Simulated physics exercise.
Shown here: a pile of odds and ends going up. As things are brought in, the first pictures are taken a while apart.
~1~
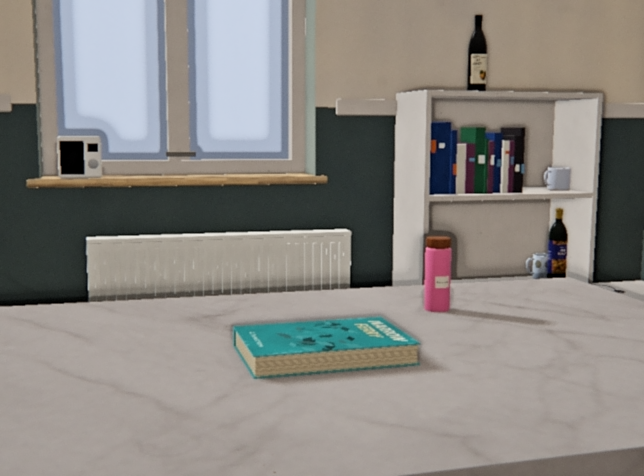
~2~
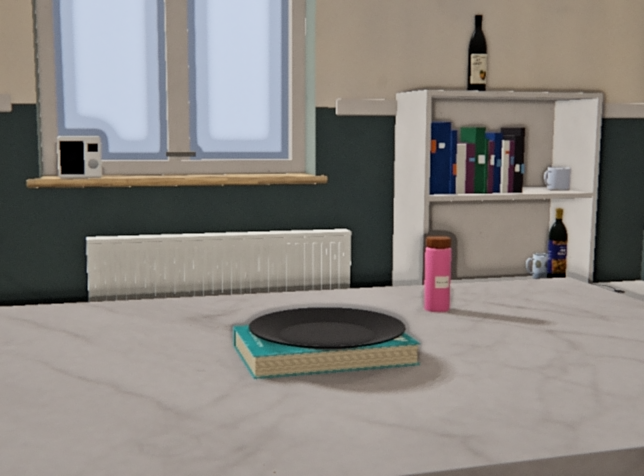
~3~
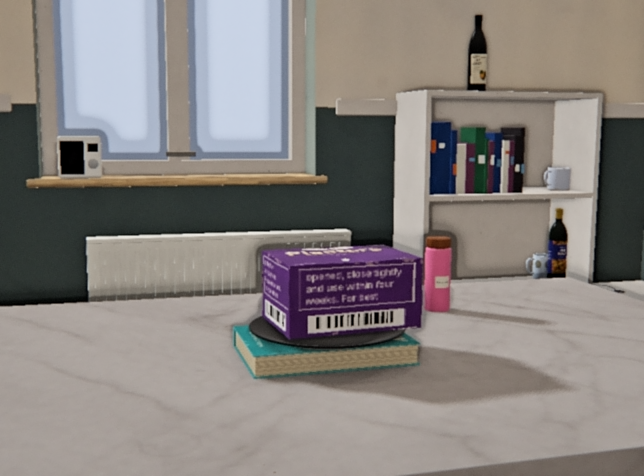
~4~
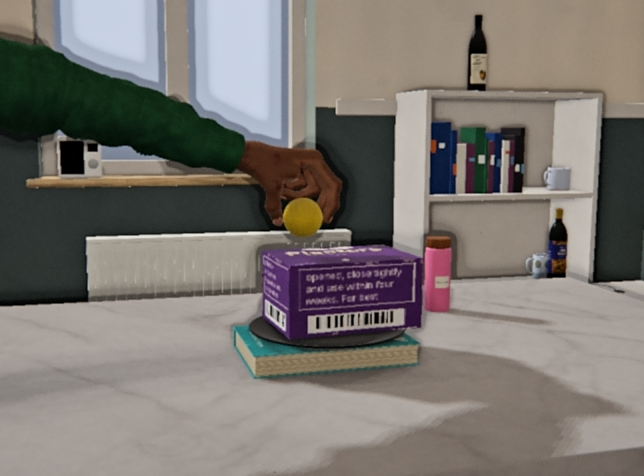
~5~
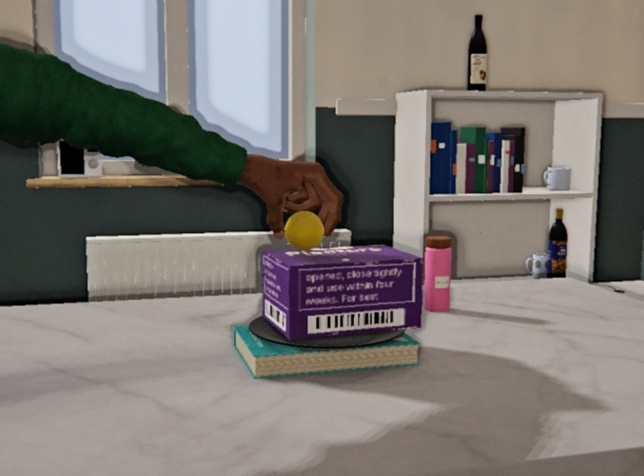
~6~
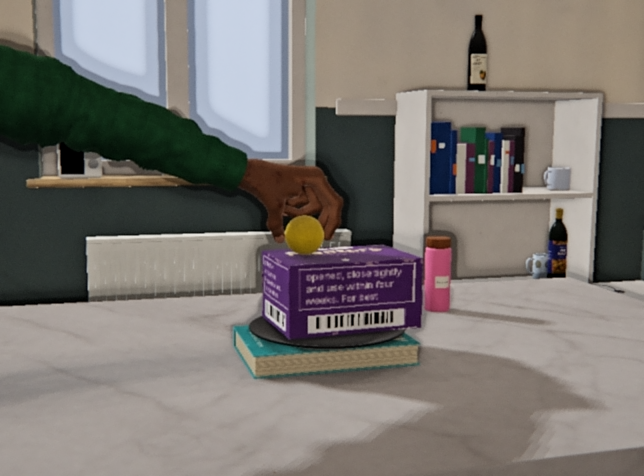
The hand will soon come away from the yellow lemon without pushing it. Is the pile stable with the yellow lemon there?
It will remain standing.
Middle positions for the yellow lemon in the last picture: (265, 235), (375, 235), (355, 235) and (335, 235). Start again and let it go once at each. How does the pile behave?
Outcomes in order: A collapse, no collapse, no collapse, no collapse.
Then, 0.10 s after the last picture, nothing has stirred.
Then, 0.40 s after the last picture, yellow lemon resting near (304, 236).
At rest, all 5 in place. Seen from the same camera at the end, yellow lemon near (304, 236). The pile keeps its balance.
